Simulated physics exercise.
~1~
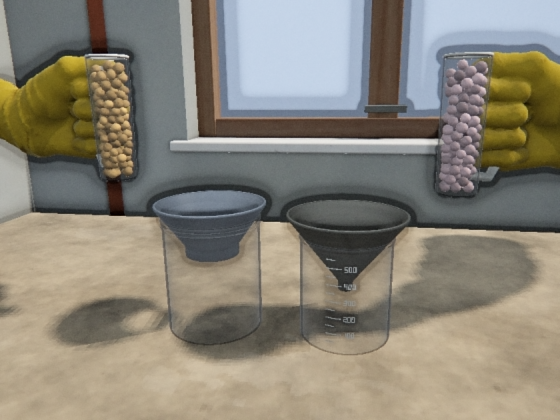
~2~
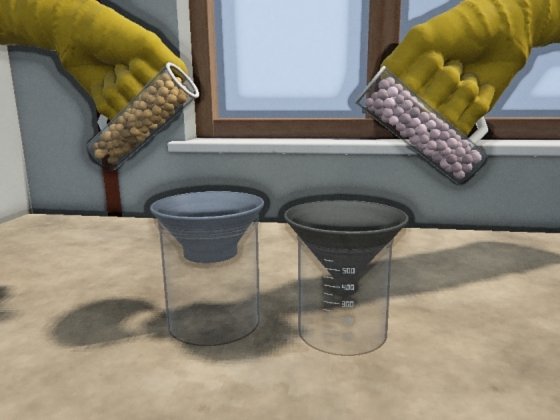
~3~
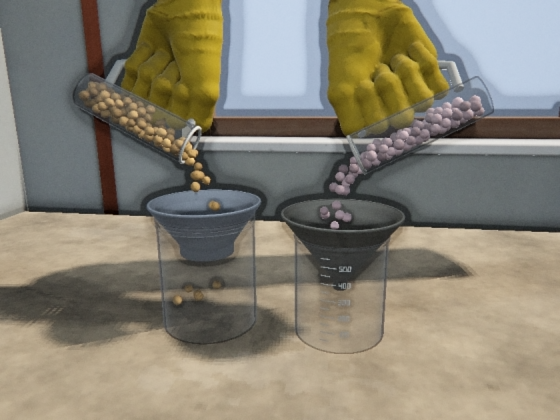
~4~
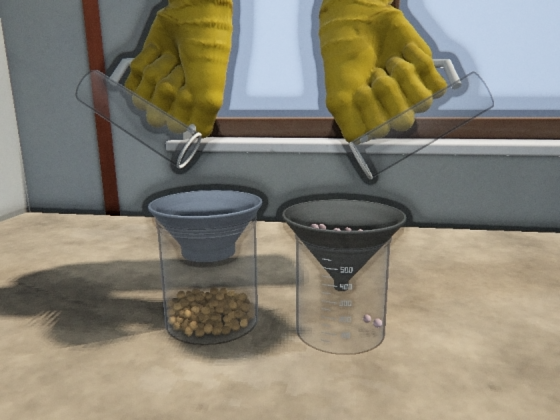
Yellow-gloved hands tip beads into two funnels; the left empties, the right mostly clogs.
